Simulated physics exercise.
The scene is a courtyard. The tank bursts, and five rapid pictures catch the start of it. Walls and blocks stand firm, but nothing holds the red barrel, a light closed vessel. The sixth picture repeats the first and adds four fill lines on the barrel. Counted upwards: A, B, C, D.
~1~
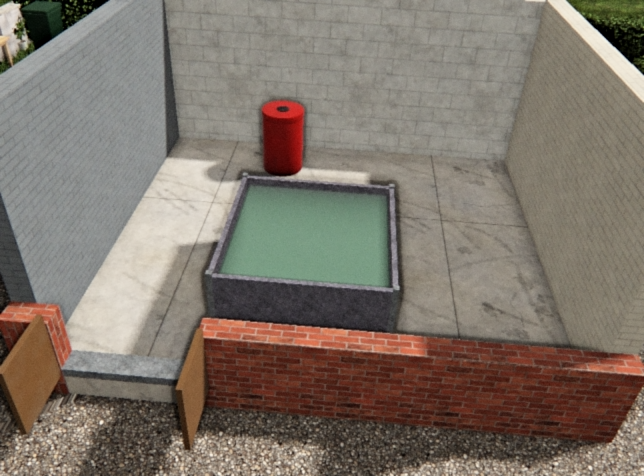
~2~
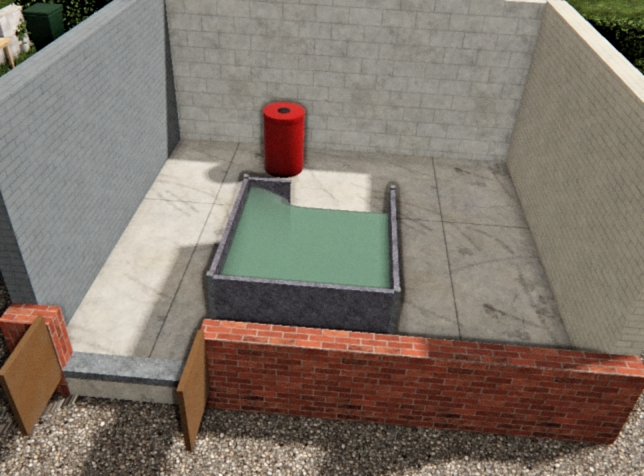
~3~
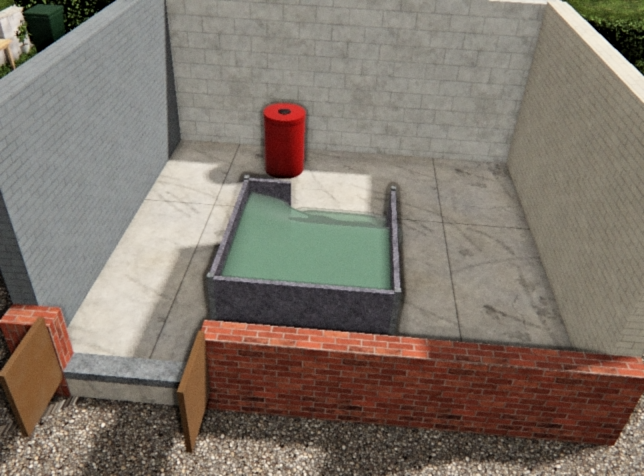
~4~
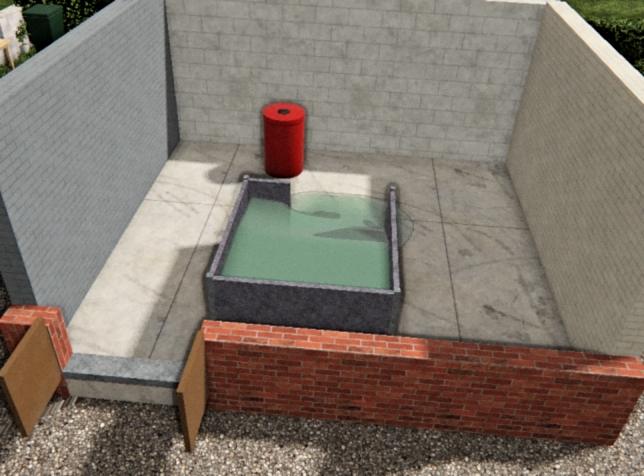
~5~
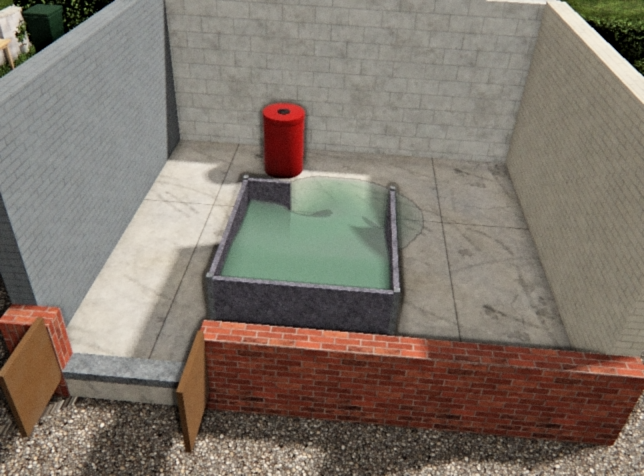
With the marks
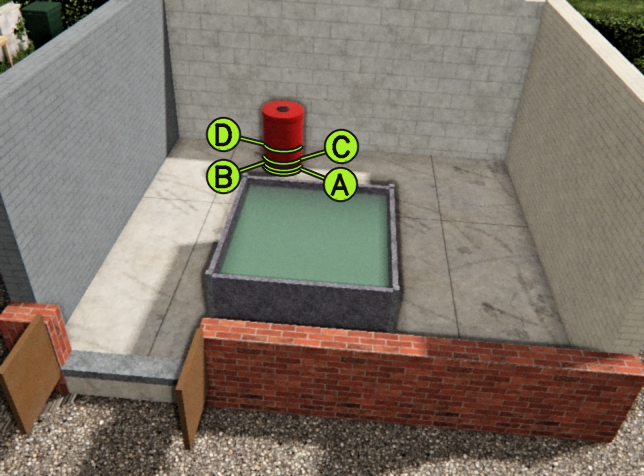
Walled courtyard with a dark tank of green water losing most of its back side, water spreading across the paving behind it.
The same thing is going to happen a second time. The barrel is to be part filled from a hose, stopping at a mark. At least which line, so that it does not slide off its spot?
That is mark D.
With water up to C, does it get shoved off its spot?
Yes, it does.
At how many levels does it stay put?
One of the four.
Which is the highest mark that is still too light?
Mark C.
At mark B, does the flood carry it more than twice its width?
Yes, clearly.
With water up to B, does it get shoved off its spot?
Yes, it does.
On the marked copy, A at (280, 173); B at (280, 170); C at (280, 163); D at (280, 151); from the bottom up A, B, C, D.
For mark A, it is washed out through the gate.
For mark B, it is pushed about 4 times its own width away.
For mark C, it is pushed about twice its own width away.
For mark D, it does not move.
